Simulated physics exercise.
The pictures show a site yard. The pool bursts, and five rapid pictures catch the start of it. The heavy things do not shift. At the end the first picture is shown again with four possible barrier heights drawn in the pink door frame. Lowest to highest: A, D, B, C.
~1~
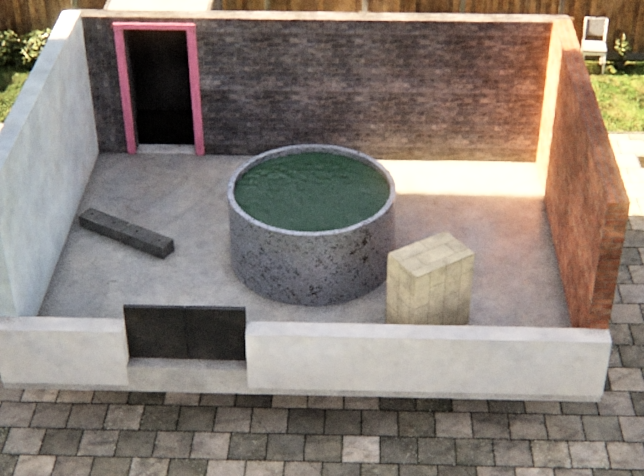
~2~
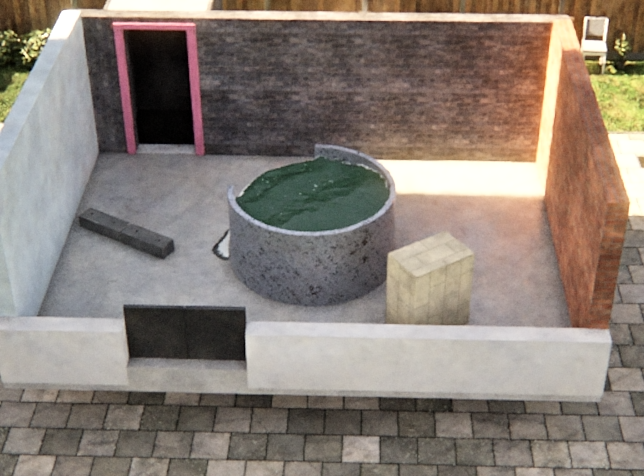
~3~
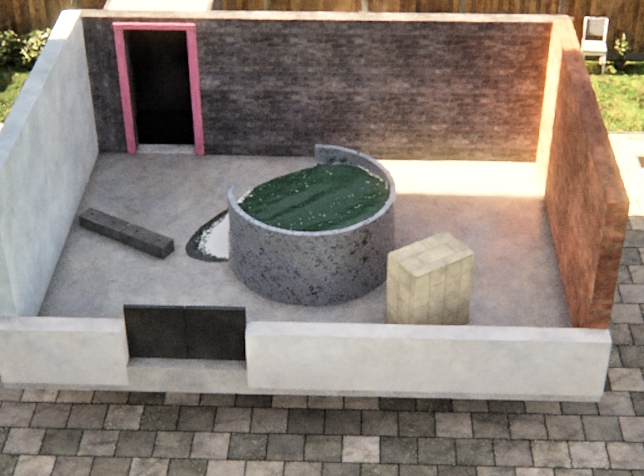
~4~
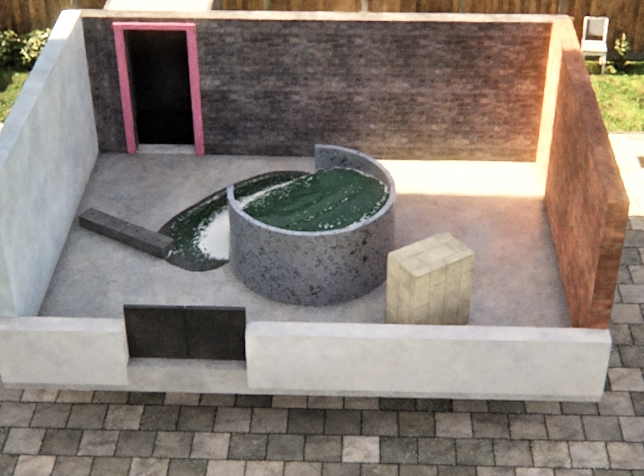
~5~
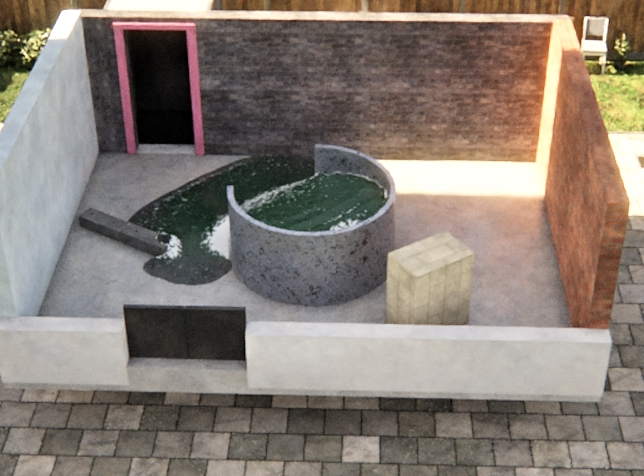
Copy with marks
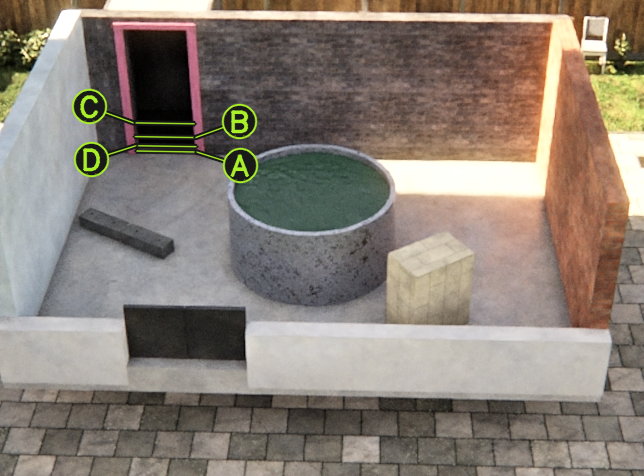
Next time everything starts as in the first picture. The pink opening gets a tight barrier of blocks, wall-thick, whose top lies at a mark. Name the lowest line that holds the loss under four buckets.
Choose C.
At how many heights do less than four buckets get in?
One.
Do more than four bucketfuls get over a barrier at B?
Yes, it does.
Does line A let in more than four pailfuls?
Yes, that goes wrong.
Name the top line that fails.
B.
On the marked copy, A at (166, 151); B at (165, 137); C at (163, 123); D at (166, 146); from the bottom up A, D, B, C.
If A is chosen, dozens of bucketfuls pour in.
If B is chosen, about 11 bucketfuls get in.
If C is chosen, a bucket or two gets in.
If D is chosen, dozens of bucketfuls pour in.
